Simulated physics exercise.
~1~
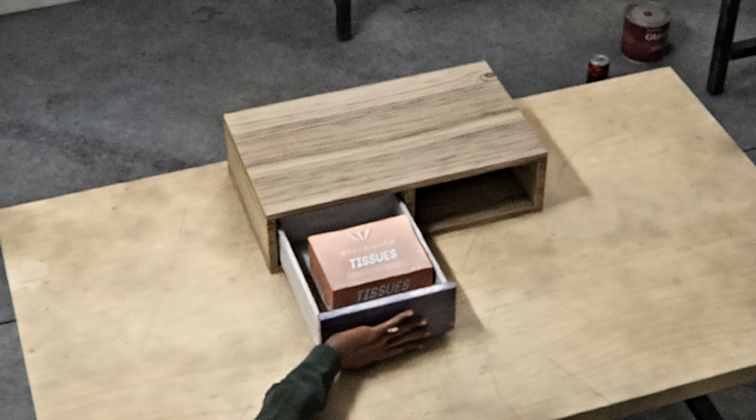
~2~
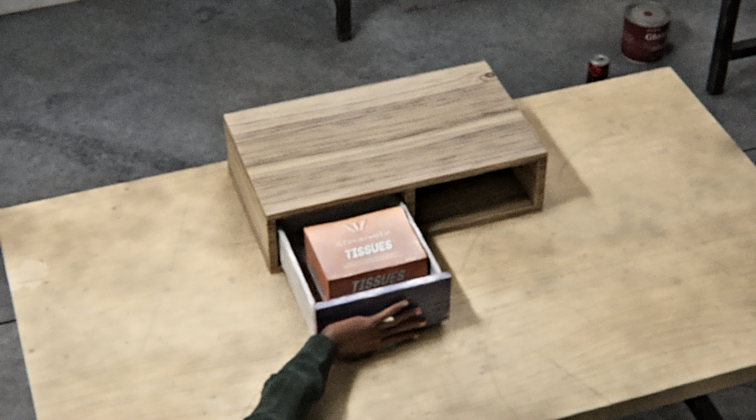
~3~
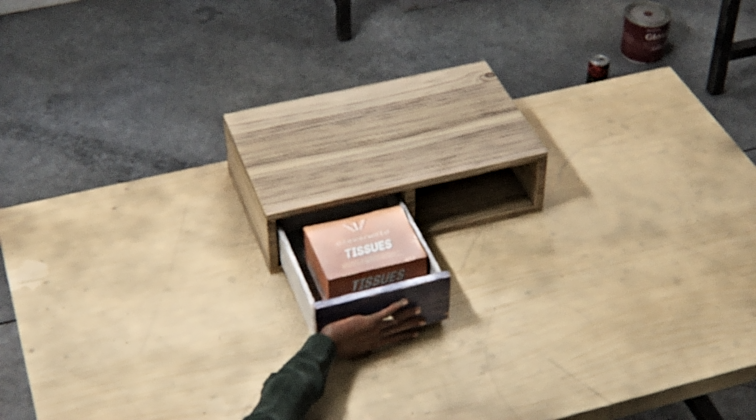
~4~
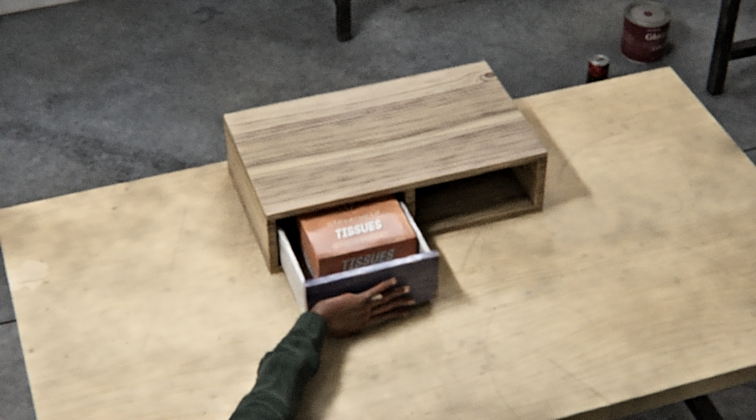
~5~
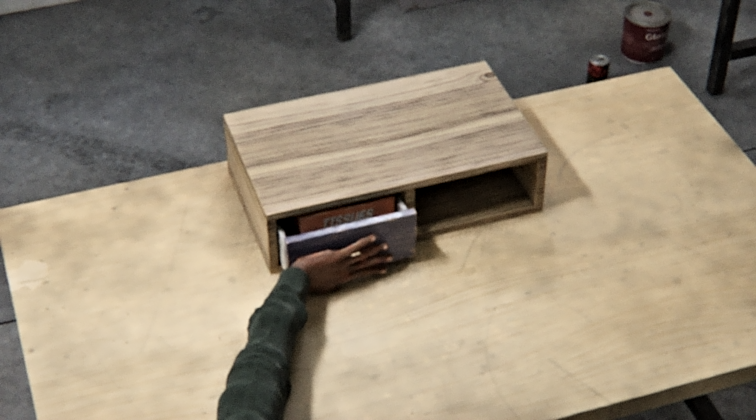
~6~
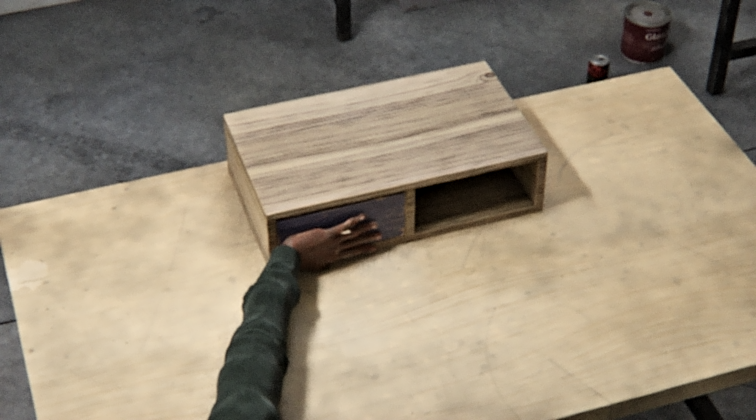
A drawer holding an orange tissue box is pushed by a hand until it shuts flush.
